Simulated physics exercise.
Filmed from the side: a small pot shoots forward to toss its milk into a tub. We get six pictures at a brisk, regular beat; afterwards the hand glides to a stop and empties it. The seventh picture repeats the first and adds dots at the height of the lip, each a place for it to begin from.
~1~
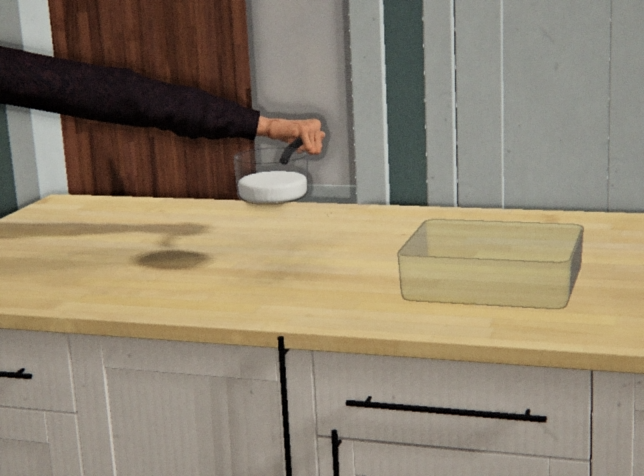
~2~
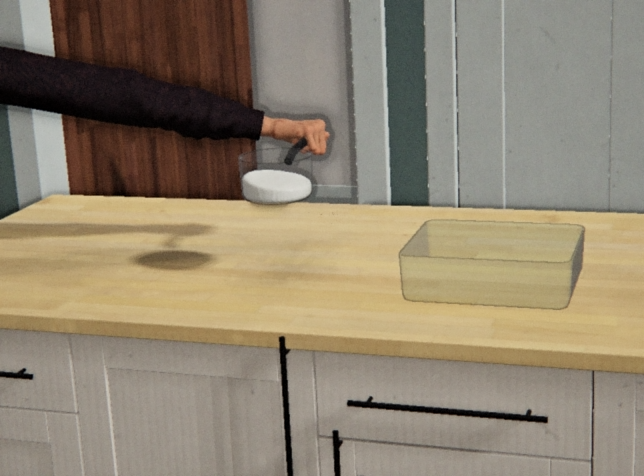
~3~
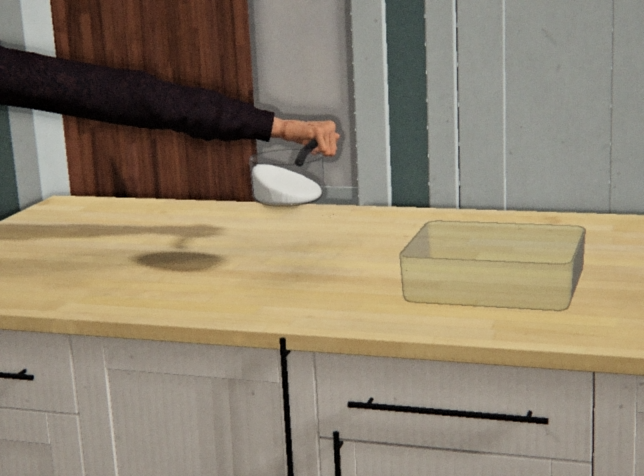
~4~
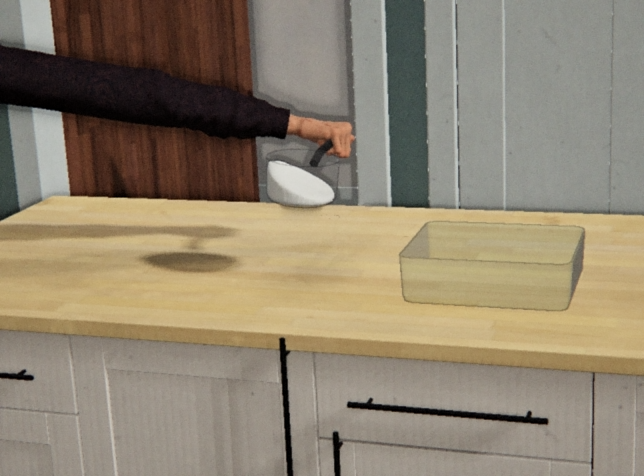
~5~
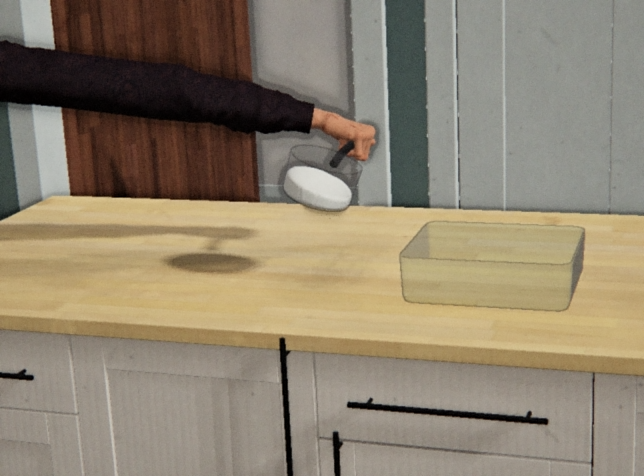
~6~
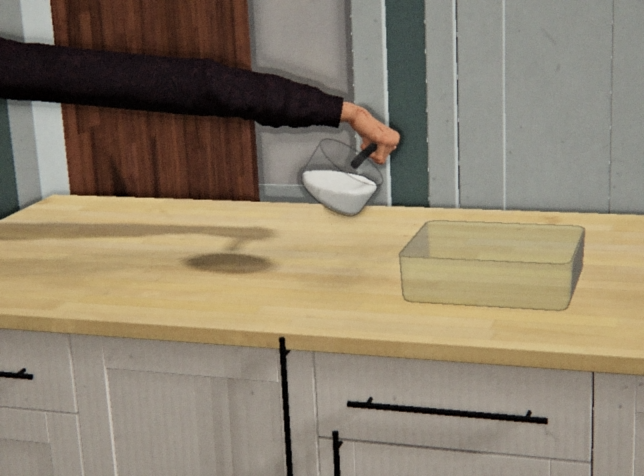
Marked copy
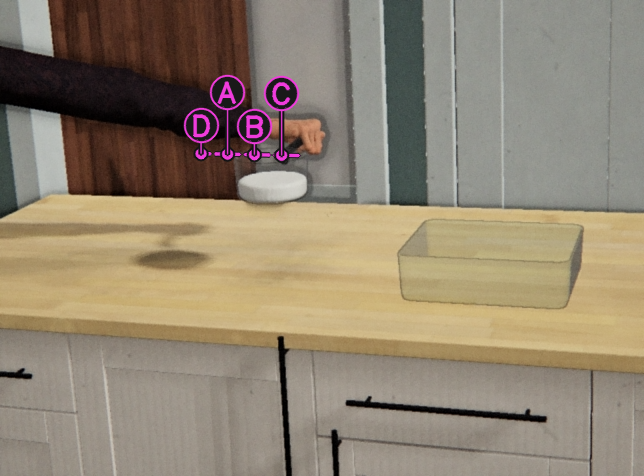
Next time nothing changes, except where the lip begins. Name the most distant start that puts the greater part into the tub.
The answer is dot C.
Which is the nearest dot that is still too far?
Dot B.
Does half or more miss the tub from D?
Yes.
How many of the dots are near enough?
One of the four.
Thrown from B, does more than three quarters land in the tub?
No, less.
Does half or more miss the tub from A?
Yes, it does.
On the marked copy, A at (227, 154); B at (254, 154); C at (281, 155); D at (201, 153).
With A, about 0 % lands in the tub, 98 % falls short.
With B, about 25 % lands in the tub, 71 % falls short and 4 % goes beside or beyond.
With C, about 71 % lands in the tub, 21 % falls short and 9 % goes beside or beyond.
With D, about 0 % lands in the tub, 100 % falls short.
